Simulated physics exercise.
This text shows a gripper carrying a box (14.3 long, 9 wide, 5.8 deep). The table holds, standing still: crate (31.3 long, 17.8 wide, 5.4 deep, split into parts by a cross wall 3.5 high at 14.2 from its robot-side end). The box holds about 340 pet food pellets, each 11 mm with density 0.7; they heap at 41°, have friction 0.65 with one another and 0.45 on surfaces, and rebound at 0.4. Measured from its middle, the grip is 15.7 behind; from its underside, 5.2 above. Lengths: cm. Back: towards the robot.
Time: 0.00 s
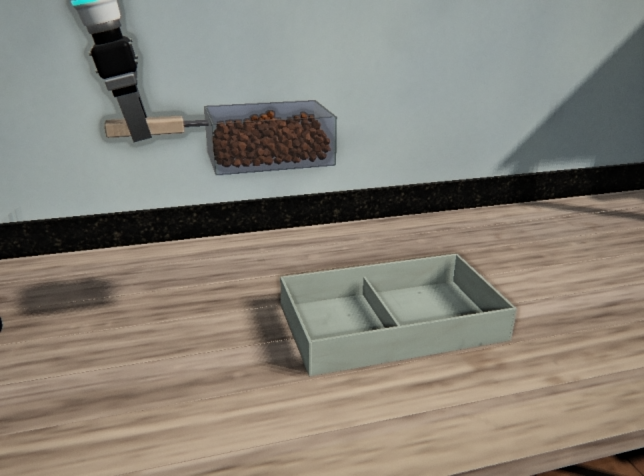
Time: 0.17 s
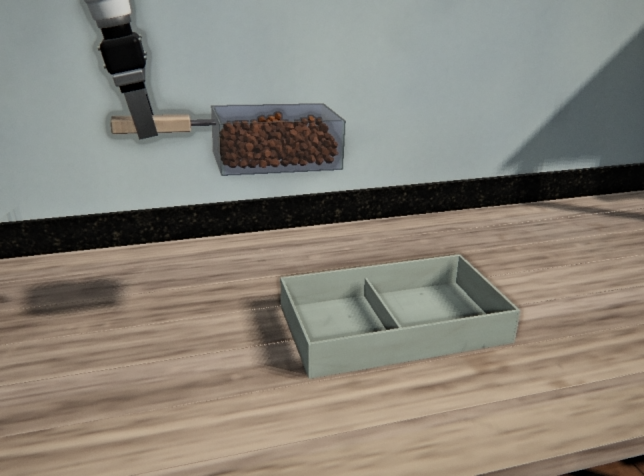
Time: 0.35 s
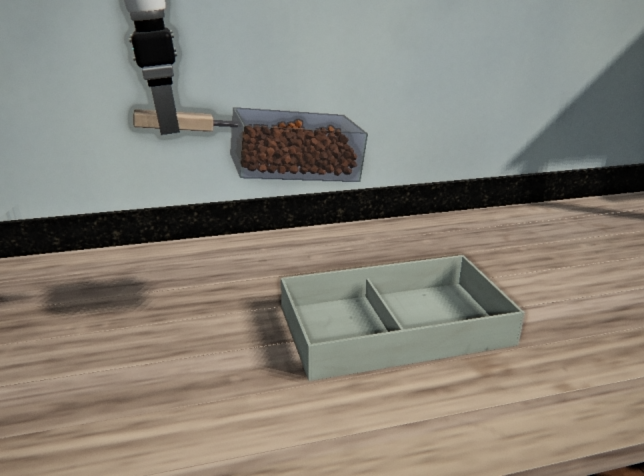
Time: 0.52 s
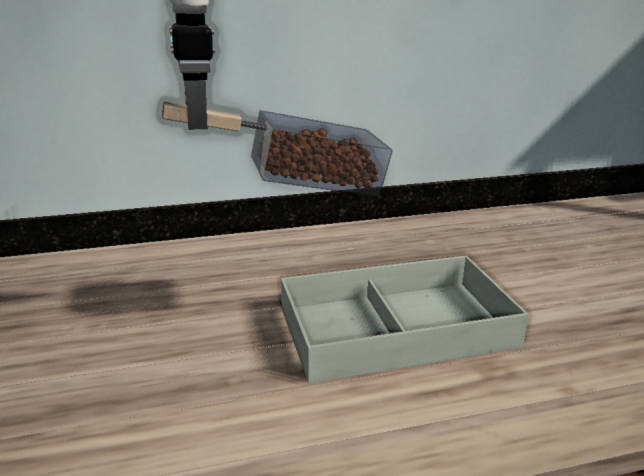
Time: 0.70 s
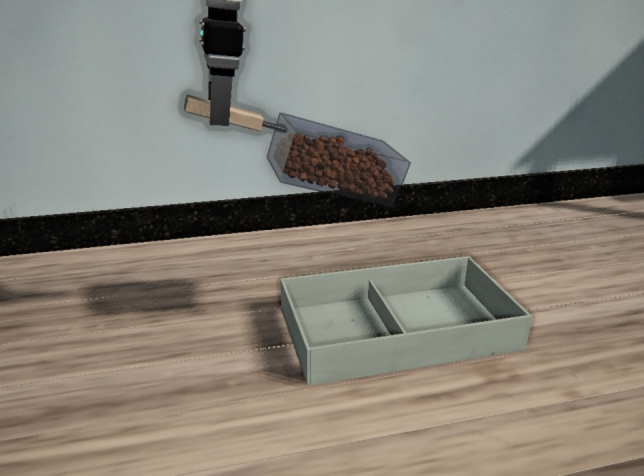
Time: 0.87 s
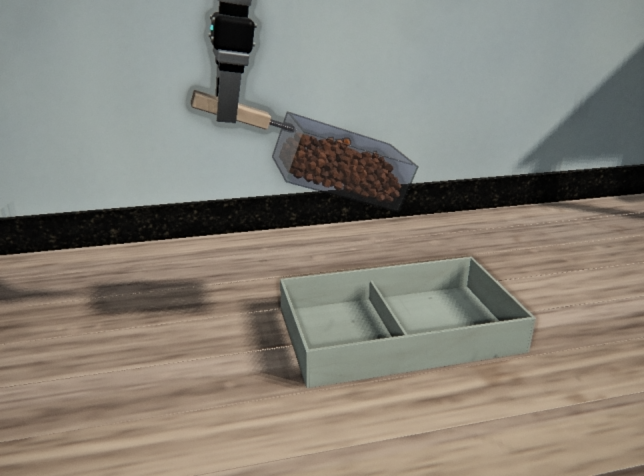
Above a wooden counter against a pale blue wall, a robot gripper carried a clear scoop of brown pellets rightward toward a still, divided green tray, gradually tilting the scoop's far end downward.
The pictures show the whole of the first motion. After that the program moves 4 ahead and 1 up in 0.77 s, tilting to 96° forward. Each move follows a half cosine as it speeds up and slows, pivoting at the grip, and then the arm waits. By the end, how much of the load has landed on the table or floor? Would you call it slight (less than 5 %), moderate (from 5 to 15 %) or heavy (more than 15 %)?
I would call it heavy.
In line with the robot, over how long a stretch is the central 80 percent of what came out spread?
I'd say close to 14 cm.
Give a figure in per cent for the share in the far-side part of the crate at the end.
Estimate: Close to 0 %.
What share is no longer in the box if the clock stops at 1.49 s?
Roughly 0 per cent by then.
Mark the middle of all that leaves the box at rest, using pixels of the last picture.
Roughly at (281, 341) in the last picture.
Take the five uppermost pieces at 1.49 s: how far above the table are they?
About 26 cm above the table.
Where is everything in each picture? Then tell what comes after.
The first frame shows the box floor at (270, 156), level; upper third of the load around (272, 132), from x 215 to 325, top at y 115; 343 in the box.
The second frame shows the box floor at (276, 158), tilted 2° forward; upper third of the load around (275, 133), from x 220 to 335, top at y 115.
The third frame shows the box floor at (294, 165), tilted 7° forward; upper third of the load around (287, 141), from x 240 to 355, top at y 125.
The fourth frame shows the box floor at (314, 173), tilted 13° forward; upper third of the load around (299, 149), from x 260 to 375, top at y 135.
The fifth frame shows the box floor at (329, 180), tilted 18° forward; upper third of the load around (310, 155), from x 275 to 390, top at y 140.
The sixth frame shows the box floor at (335, 181), tilted 20° forward; upper third of the load around (315, 156), from x 285 to 395, top at y 135; 343 in the box.
After 1.18 s, tilted 46° forward, highest piece 26 above the table; 343 in the box.
After 1.49 s, tilted 89° forward, highest piece 25 above the table; 338 in the box, 2 in the robot-side part, 3 in flight or on a rim.
After 1.84 s, tilted 96° forward, highest piece 21 above the table; 190 in the box, 77 on the table or floor, 48 in the robot-side part, 28 in flight or on a rim.
After 2.89 s, tilted 96° forward, highest piece 19 above the table; 164 on the table or floor, 111 in the box, 68 in the robot-side part.
In the end, 164 on the table or floor, 111 in the box, 68 in the robot-side part. That is 48 % on the table or floor.
